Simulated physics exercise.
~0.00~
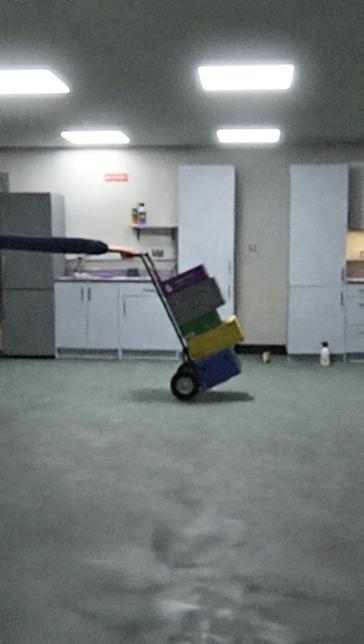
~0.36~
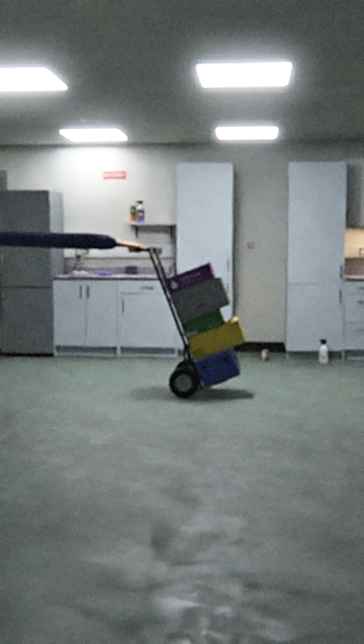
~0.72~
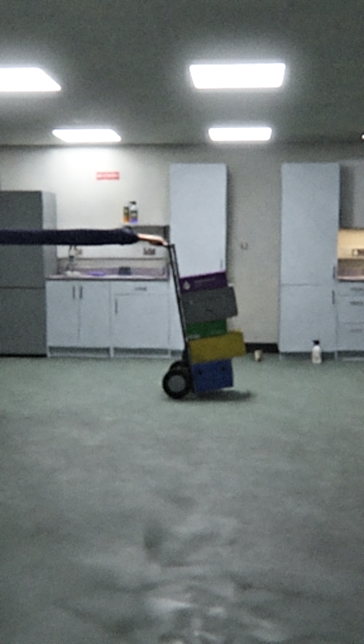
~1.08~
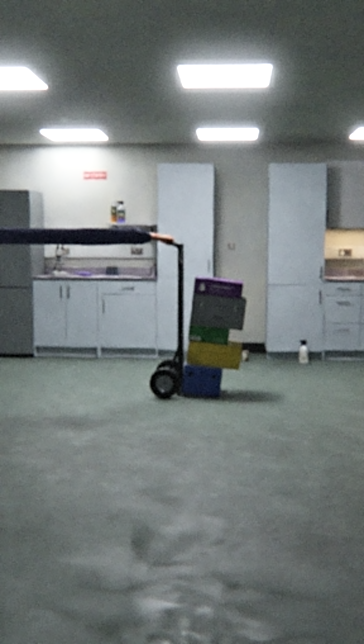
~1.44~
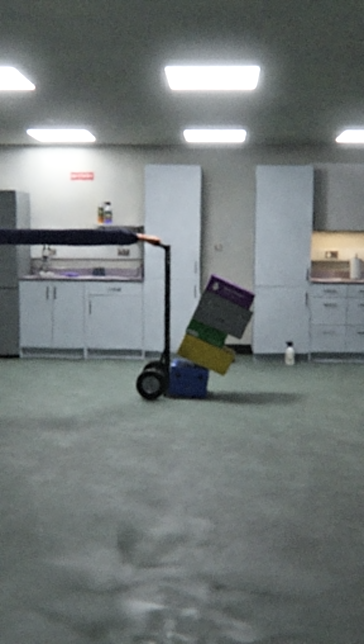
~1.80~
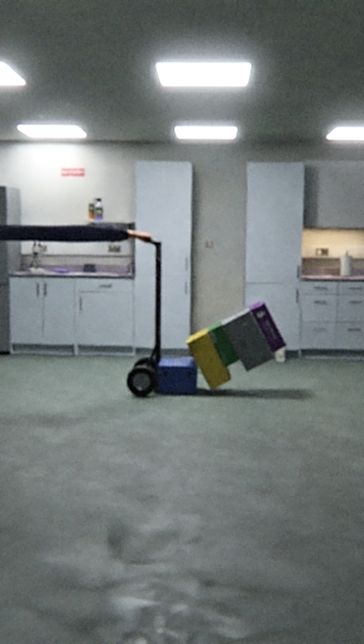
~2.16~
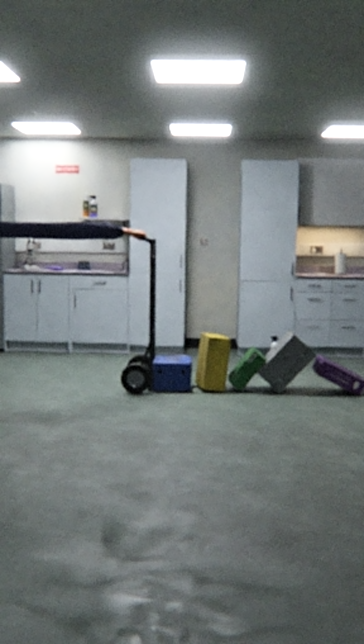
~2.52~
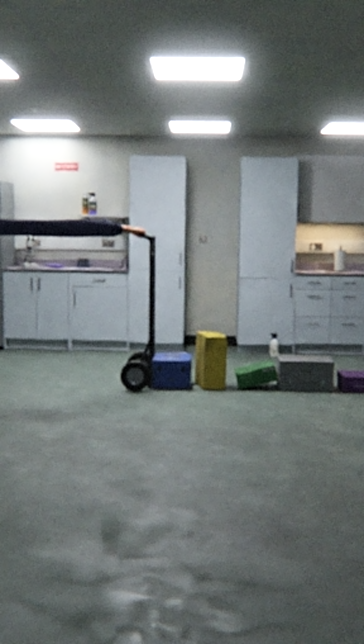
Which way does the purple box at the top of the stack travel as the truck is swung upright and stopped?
The purple box moves to the right, tipping away from the truck and ending up on the floor at the far right.
